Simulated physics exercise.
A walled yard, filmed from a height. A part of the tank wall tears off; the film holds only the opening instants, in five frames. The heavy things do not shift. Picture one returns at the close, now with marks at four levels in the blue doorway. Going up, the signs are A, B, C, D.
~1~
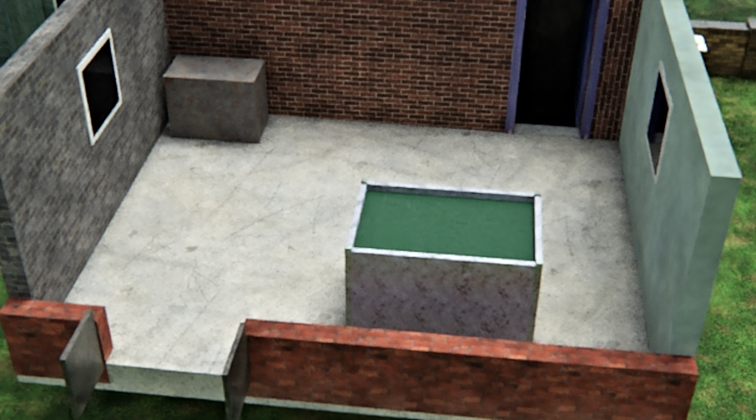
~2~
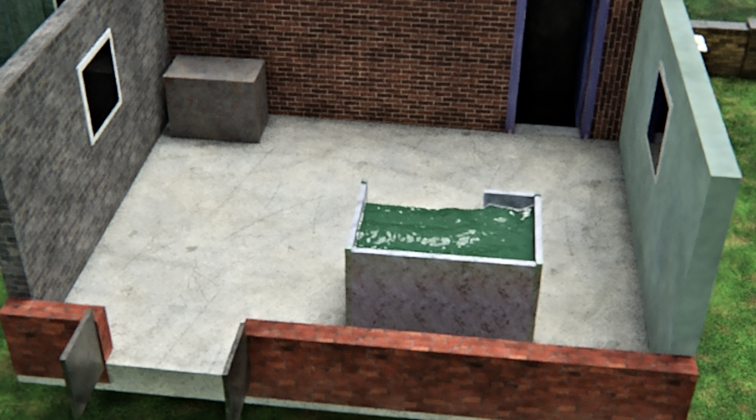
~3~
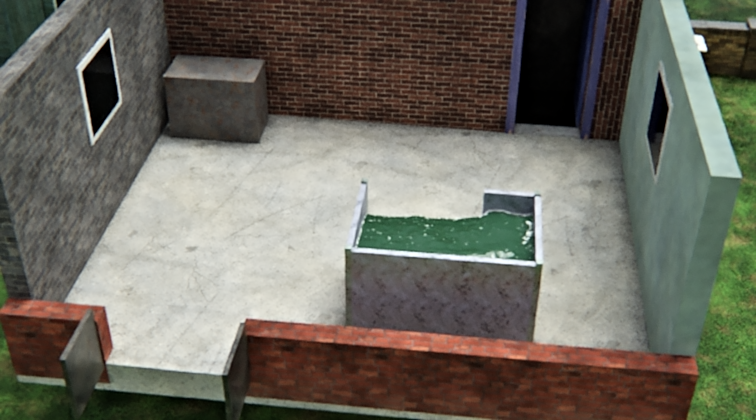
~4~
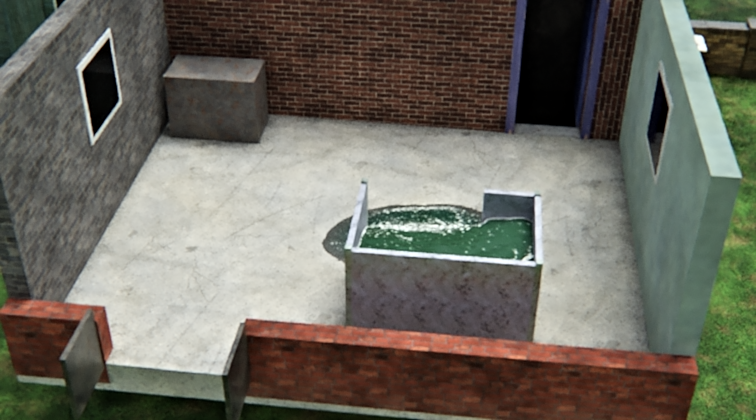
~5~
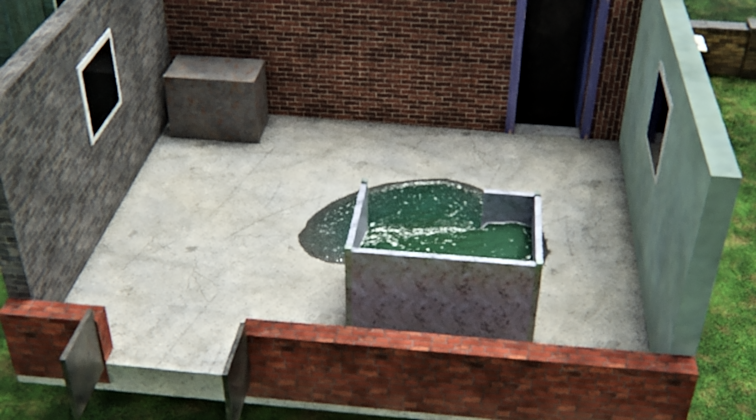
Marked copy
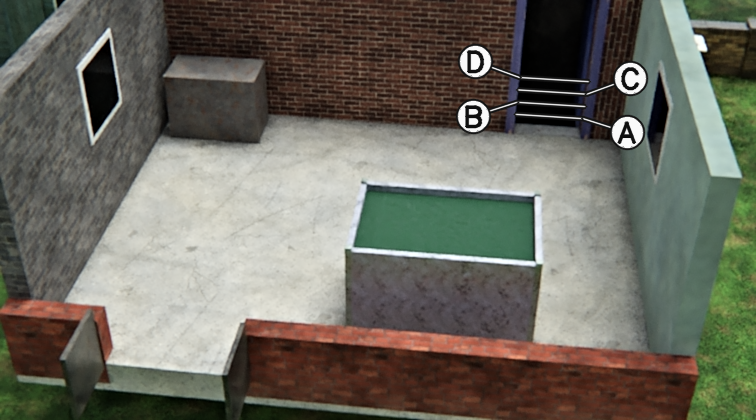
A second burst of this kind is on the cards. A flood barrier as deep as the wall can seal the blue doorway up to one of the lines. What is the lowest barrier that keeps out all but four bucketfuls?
Use mark A.
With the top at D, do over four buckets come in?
No, that is safe.
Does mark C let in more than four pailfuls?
No, that is safe.
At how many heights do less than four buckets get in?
All four.
In white, A at (549, 116); B at (550, 104); C at (552, 92); D at (553, 79); from the bottom up A, B, C, D.
Choosing A, a splash gets over, under a bucket.
Choosing B, nothing gets over.
Choosing C, nothing gets over.
Choosing D, nothing gets over.
